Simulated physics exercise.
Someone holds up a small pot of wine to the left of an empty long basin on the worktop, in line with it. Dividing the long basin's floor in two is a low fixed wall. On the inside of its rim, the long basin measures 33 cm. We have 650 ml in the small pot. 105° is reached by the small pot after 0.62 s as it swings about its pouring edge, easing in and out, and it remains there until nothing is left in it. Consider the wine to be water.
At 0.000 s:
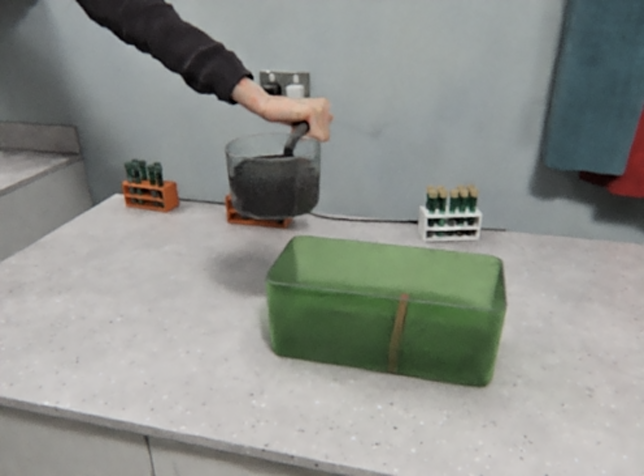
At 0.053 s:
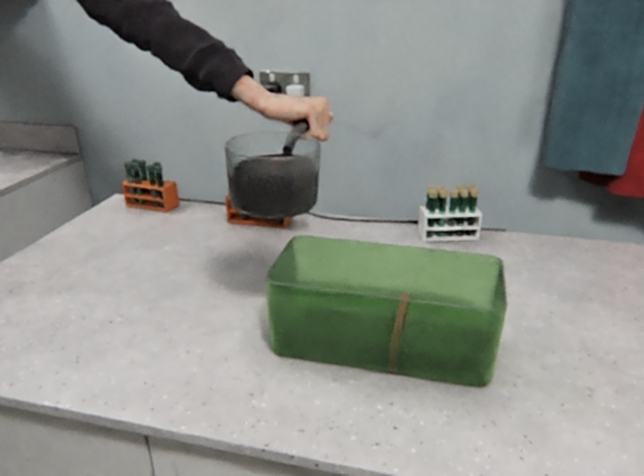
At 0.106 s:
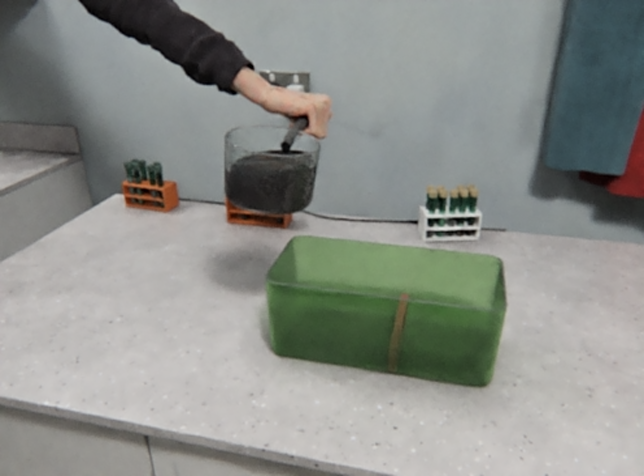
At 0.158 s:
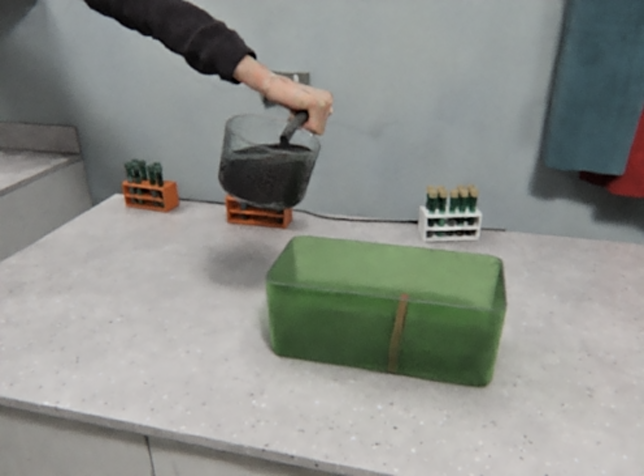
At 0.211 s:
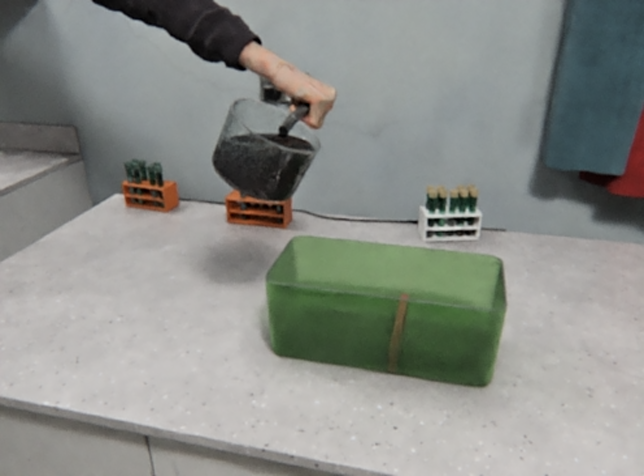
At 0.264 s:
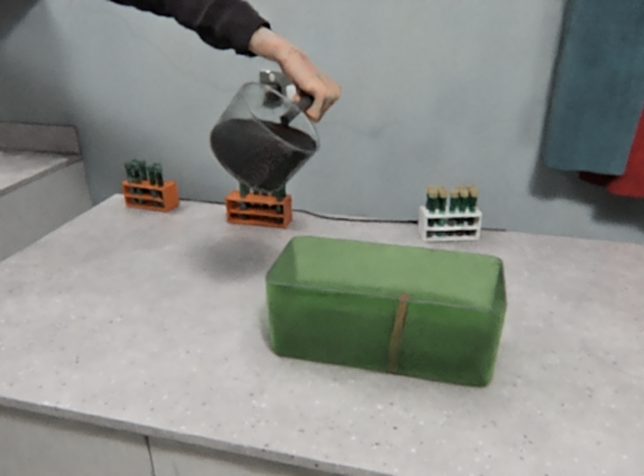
On a speckled pale worktop against a grey wall, a hand in a dark sleeve holds a small clear pot of dark liquid upright, behind and left of a long green basin. The hand tilts the pot, slightly at first and then more steeply, its left side rising as the liquid shifts inside.
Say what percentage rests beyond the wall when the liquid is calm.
Roughly 54 per cent rests beyond the wall.
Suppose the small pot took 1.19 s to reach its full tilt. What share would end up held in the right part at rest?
That would be about 50 in a hundred, I'd say.
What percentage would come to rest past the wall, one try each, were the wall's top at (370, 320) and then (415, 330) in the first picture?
Respectively 75 and 30 %.
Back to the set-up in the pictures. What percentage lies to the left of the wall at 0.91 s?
26 %.
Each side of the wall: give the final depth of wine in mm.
I'd say close to 10 mm on the left, close to 18 mm on the right.
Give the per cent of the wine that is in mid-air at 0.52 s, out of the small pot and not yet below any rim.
Around 48 in a hundred.
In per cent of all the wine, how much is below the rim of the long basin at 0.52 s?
Near 1 in a hundred.
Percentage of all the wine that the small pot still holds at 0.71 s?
Roughly 7 percent remains.
Then, 0.52 s in, the tilt is 99° and 50 per cent is still to pour, 1 is left of the wall and 0 right of it.
Then, 0.71 s in, the tilt is 105° and 7 per cent is still to pour, 11 is left of the wall and 51 right of it.
Then, 0.91 s in, the tilt is 105° and 1 per cent is still to pour, 26 is left of the wall and 54 right of it.
Then, 1.12 s in, the tilt is 105° and 0 per cent is still to pour, 38 is left of the wall and 53 right of it.
Finally, 38 per cent lies left of the wall, 54 right of it and 8 outside.
